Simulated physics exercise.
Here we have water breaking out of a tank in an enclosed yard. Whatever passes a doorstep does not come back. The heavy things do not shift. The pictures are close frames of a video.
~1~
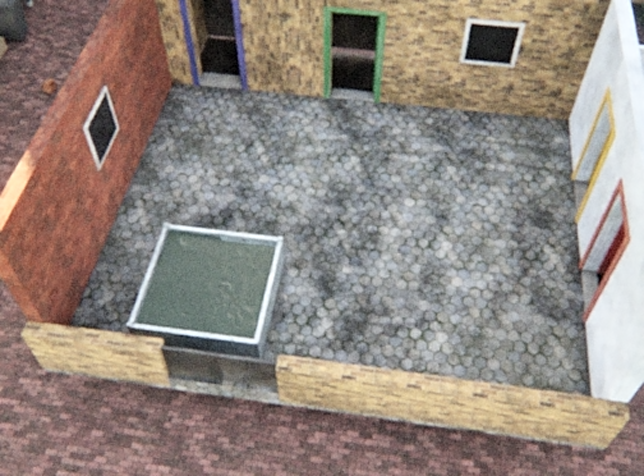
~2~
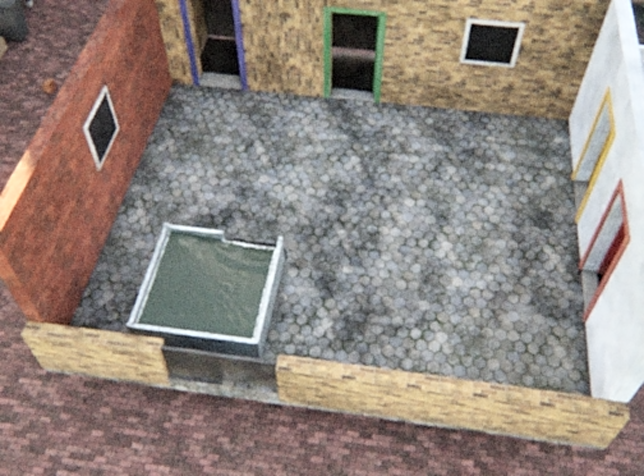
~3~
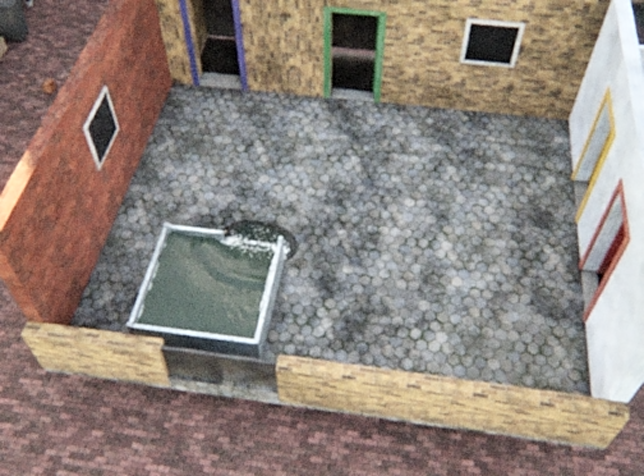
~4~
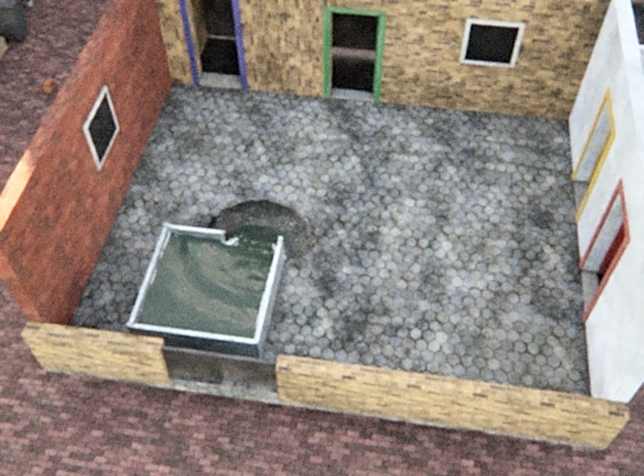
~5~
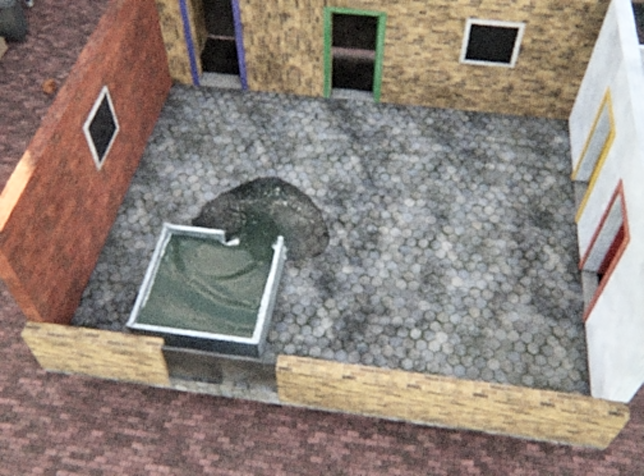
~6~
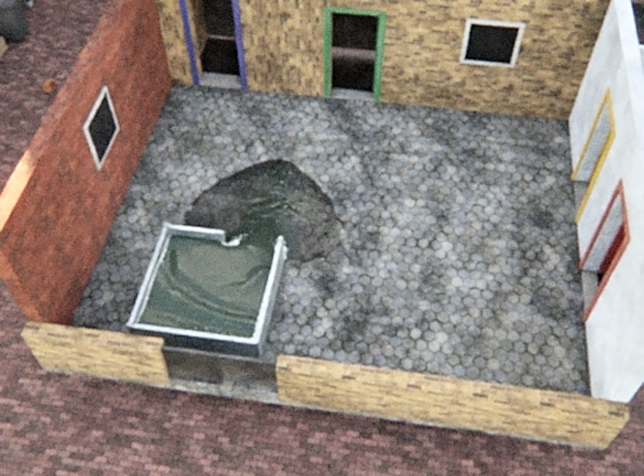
In the video, still water fills a square tank in a walled, stone-paved yard, then a gap opens in the tank's far side and water pours out, spreading across the paving in a widening dark pool.
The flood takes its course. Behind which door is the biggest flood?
The green door.
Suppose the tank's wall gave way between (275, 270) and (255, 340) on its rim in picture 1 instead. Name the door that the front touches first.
First comes the red one.
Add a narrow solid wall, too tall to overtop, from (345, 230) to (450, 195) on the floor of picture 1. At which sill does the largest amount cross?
I say the green door.
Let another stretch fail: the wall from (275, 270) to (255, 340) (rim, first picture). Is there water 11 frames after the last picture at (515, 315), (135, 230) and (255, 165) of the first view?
In that order: Covered, clear, dry.
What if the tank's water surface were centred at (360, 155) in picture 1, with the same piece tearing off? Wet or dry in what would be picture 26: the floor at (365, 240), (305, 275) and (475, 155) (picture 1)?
One after the other: Clear, clear, wet.
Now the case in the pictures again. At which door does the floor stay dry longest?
The red-painted one.
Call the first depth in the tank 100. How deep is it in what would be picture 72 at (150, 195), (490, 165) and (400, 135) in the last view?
In turn 8, 6 and 6 in a hundred.
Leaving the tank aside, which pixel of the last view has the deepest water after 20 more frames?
Near (173, 84).
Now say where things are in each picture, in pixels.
In the first picture, still water in the water tank at (209, 283).
In the second picture, water pours out on the water tank's far side and has run to a hidden place.
In the third picture, the front is at (241, 225), out from the gap on the water tank's far side.
In the fourth picture, the front is at (250, 204), out from the gap on the water tank's far side.
In the fifth picture, the front is at (266, 181), out from the gap on the water tank's far side.
In the sixth picture, water pours out on the water tank's far side and has run to (268, 164).
A moment on, water covers 20 % of the floor; yellow door not reached, green door not reached, blue door not reached, red door not reached.
Next, water covers 35 % of the floor; yellow door not reached, green door a trickle in, blue door wet at the sill, nothing in, red door not reached.
Then, water covers 45 % of the floor; yellow door not reached, green door some in, blue door wet at the sill, nothing in, red door not reached.
Later, water covers 50 % of the floor; yellow door wet at the sill, nothing in, green door a lot in, blue door wet at the sill, nothing in, red door not reached.
In the end, water covers 75 % of the floor; yellow door wet at the sill, nothing in, green door a lot in, blue door wet at the sill, nothing in, red door wet at the sill, nothing in; the green door has let in the most.
